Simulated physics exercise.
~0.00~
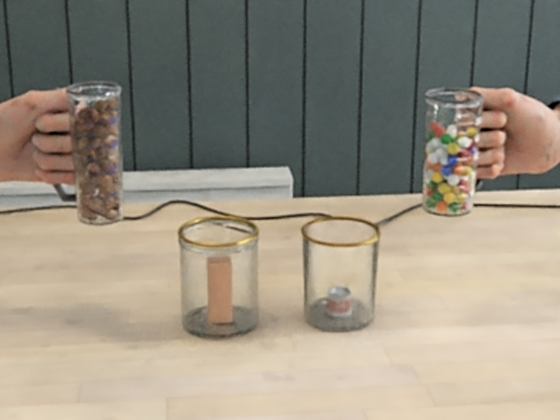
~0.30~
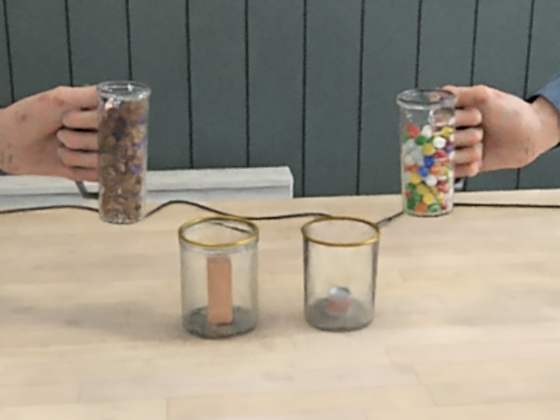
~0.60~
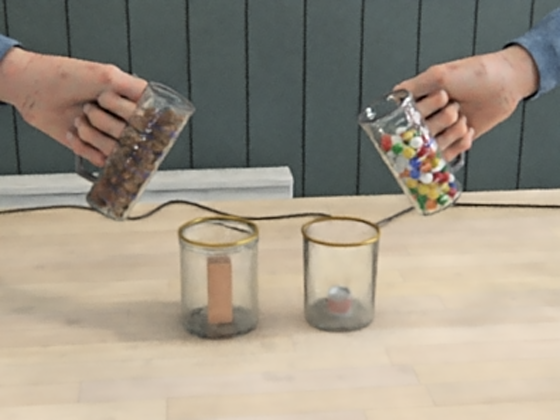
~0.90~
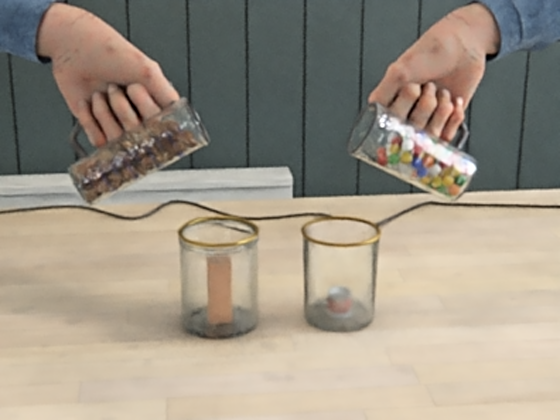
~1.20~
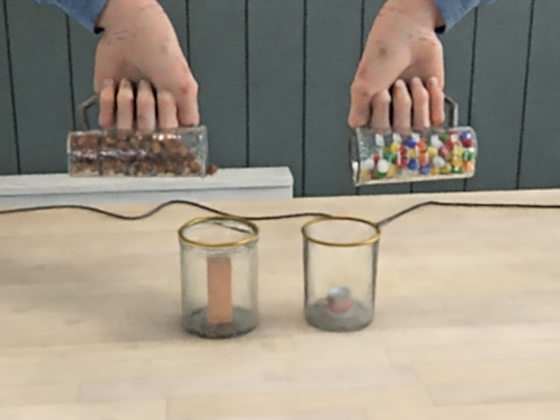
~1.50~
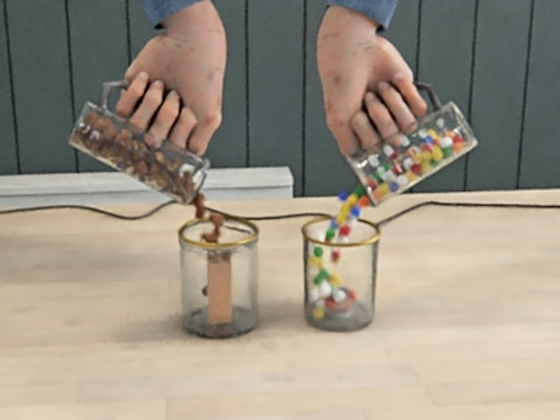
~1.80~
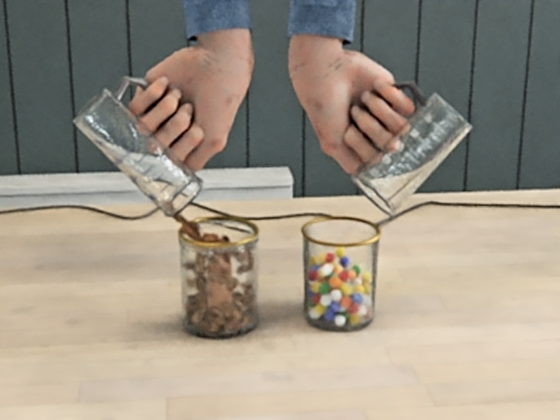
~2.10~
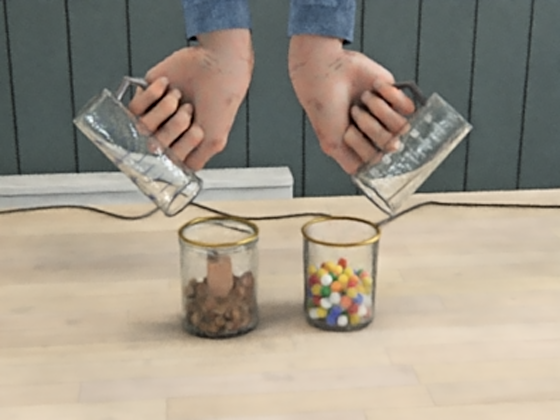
In the video, two hands tip clear cups over two gold-rimmed glasses, pouring brown pieces around an upright block on the left and colourful pieces over a small object on the right, until both cups are empty; the block's top still shows, while the right object is covered.
